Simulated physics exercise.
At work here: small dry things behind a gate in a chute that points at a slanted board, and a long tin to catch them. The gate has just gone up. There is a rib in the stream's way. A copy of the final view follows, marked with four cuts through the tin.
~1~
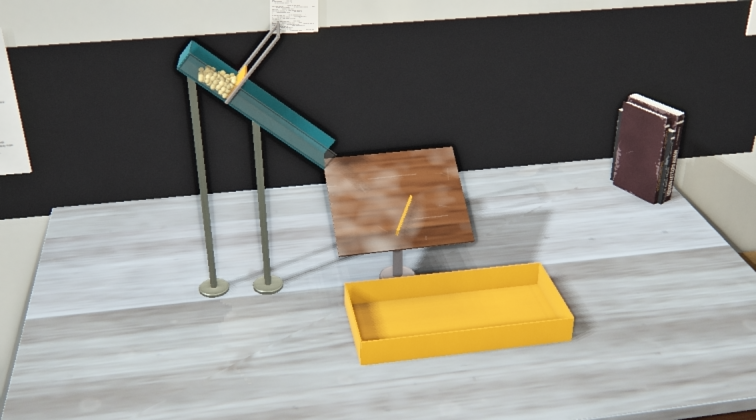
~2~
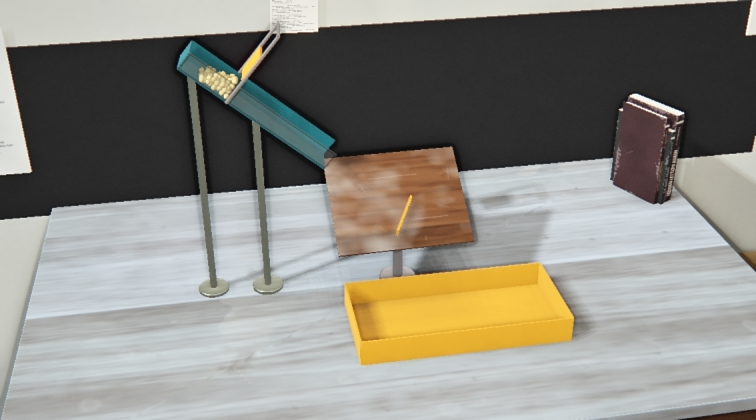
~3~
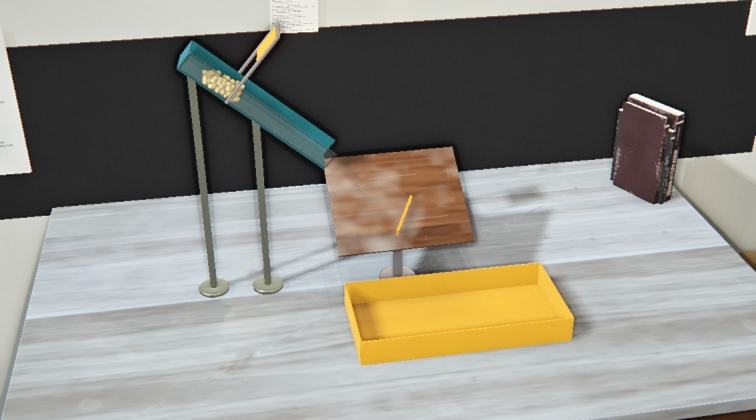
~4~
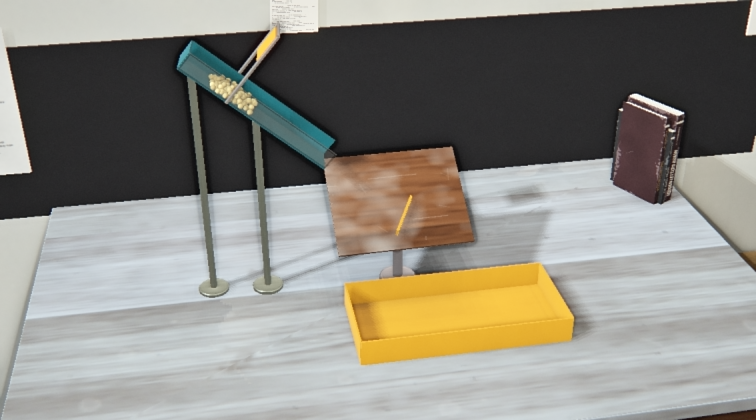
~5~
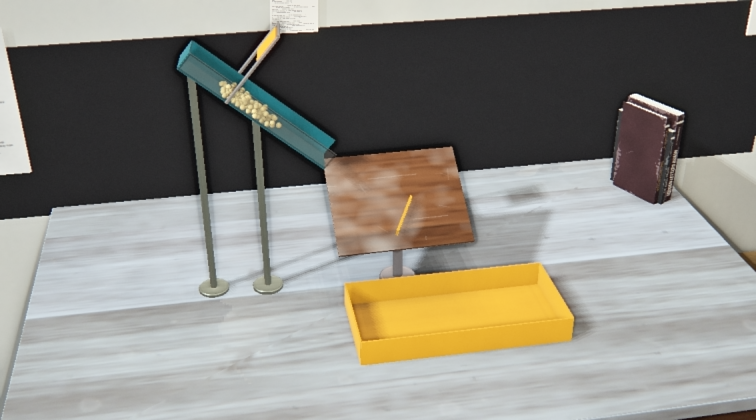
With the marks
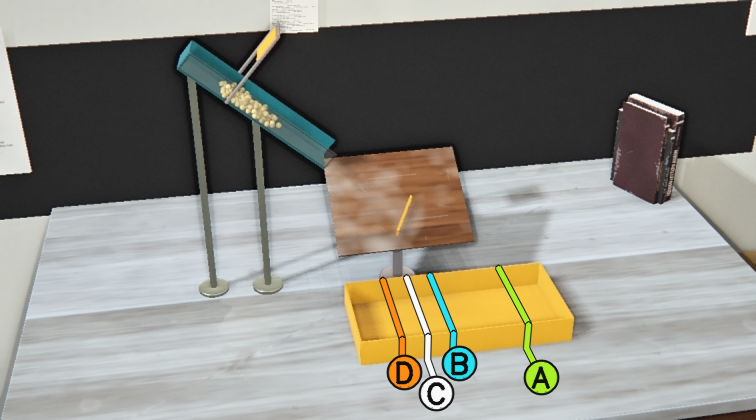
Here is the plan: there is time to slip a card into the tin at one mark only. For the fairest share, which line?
It is D.
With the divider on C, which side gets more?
Left.
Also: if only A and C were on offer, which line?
That is line C.
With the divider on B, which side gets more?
The left side.
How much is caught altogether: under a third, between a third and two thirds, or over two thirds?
It is over two thirds.
On the marked copy, line A crosses the front rim at (528, 323); line B crosses the front rim at (453, 332); line C crosses the front rim at (427, 335); line D crosses the front rim at (402, 338).
Choosing A, of what is caught, almost all on the left of the divider, just a few on the right.
Choosing B, of what is caught, almost all on the left of the divider, about a tenth on the right.
Choosing C, of what is caught, the larger part on the left of the divider, about a tenth on the right.
Choosing D, of what is caught, roughly half on the left of the divider, roughly half on the right.
